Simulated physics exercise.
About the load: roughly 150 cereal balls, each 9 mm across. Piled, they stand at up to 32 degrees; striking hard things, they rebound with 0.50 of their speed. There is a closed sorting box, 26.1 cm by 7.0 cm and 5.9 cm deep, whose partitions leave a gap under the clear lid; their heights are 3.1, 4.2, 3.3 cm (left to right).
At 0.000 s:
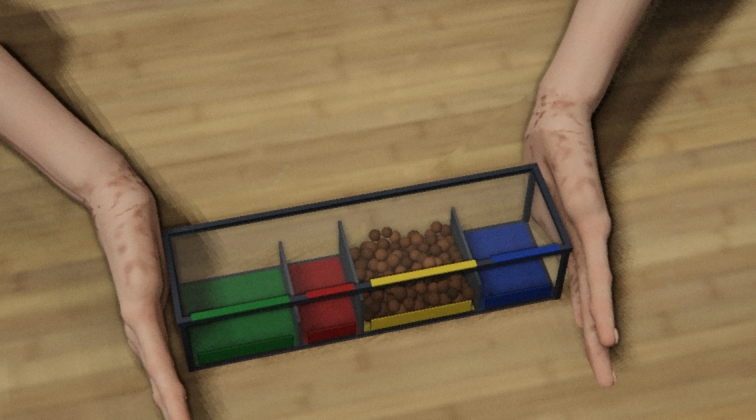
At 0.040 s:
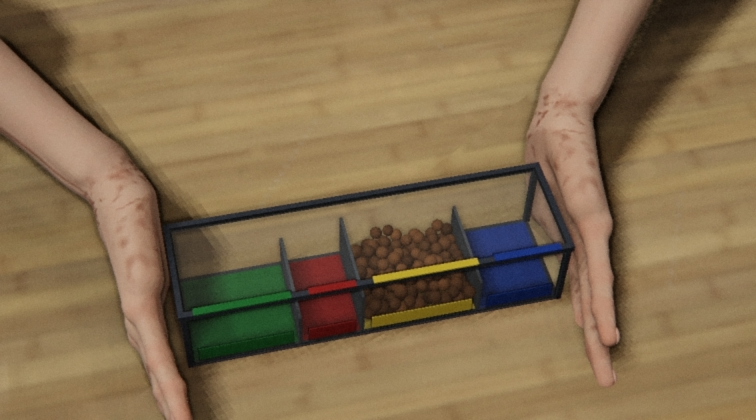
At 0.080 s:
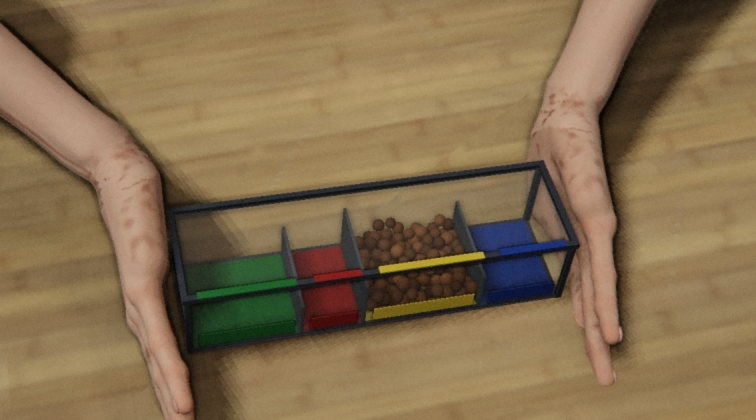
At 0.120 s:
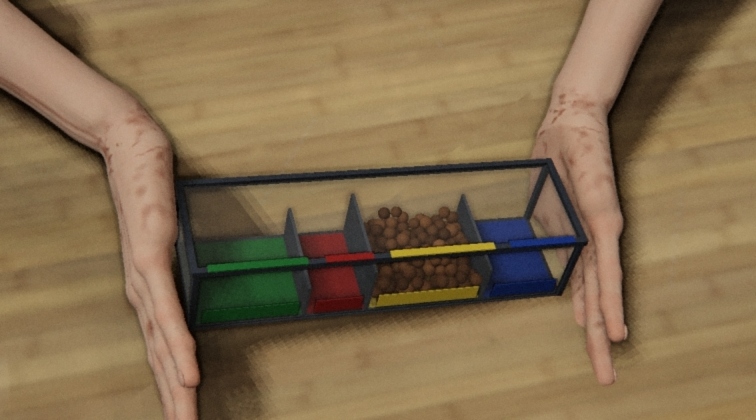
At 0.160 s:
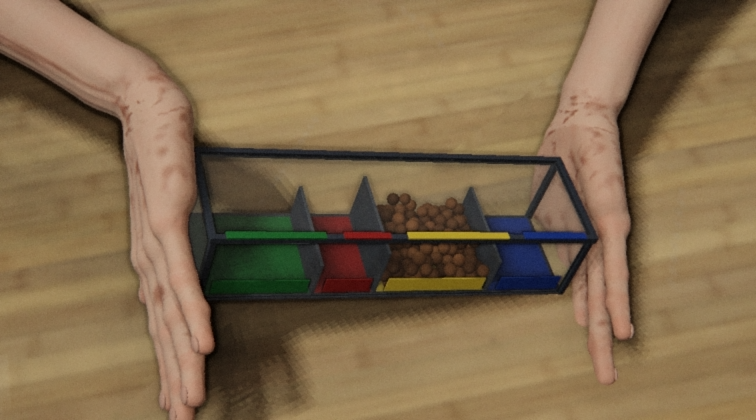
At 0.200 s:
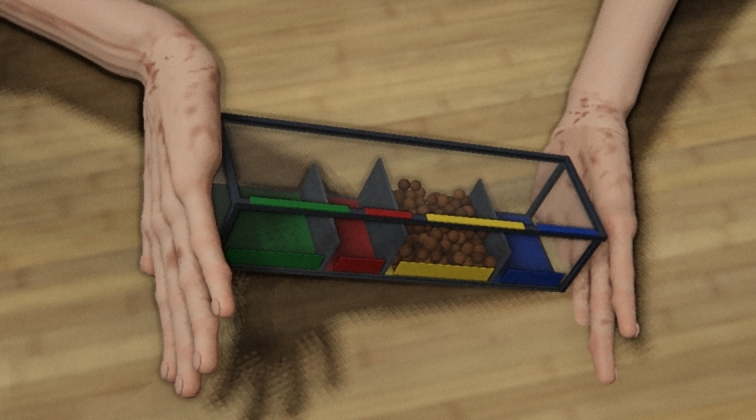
On a pale wooden surface seen from above at a slant, two bare hands with reddish blotches press against the ends of a clear, dark-edged box. Inside, dividers separate green, red, yellow and blue sections from left to right, with small brown balls heaped in the yellow one. The hands hold it nearly level, then the left hand rises, tilting the box increasingly down toward the right.
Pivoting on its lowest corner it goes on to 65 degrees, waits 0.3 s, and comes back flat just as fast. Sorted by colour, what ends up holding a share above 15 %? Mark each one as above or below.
Marked: Red below; blue above; green below; yellow above.
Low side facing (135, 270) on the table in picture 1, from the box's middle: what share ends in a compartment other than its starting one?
I'd estimate about 15 %.
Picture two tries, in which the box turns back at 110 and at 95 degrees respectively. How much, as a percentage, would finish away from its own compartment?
Some 75 and 70 per cent.
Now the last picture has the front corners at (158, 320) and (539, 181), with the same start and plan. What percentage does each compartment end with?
Red = 0 %, blue = 0 %, green = 10 %, yellow = 90 %.
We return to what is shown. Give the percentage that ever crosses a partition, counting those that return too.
Estimate: Some 25 per cent.
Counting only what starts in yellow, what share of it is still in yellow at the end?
My estimate is roughly 80 percent.
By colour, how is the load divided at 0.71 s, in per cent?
Per cent by colour: Red 0; blue 20; green 0; yellow 80.
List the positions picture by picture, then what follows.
The first frame shows box tilt 0 degrees, front corners at (183, 320) and (565, 246); yellow 100 %.
The second frame shows box tilt 1 degrees, front corners at (184, 314) and (567, 245).
The third frame shows box tilt 4 degrees, front corners at (188, 298) and (572, 243), lowest corner right back.
The fourth frame shows box tilt 10 degrees, front corners at (198, 270) and (580, 239), lowest corner right back.
The fifth frame shows box tilt 16 degrees, front corners at (215, 236) and (590, 237), lowest corner right back.
The sixth frame shows box tilt 23 degrees, front corners at (239, 201) and (600, 234), lowest corner right back; yellow 100 %. Its pace works out near 165 degrees a second.
After 0.71 s, tilt 65 degrees; blue 20 %, yellow 80 %.
After 1.05 s, tilt 37 degrees; blue 25 %, yellow 75 %.
After 1.49 s, tilt 0 degrees; blue 25 %, yellow 75 %.
At rest (1.8 s), red 0 %, blue 25 %, green 0 %, yellow 75 %.
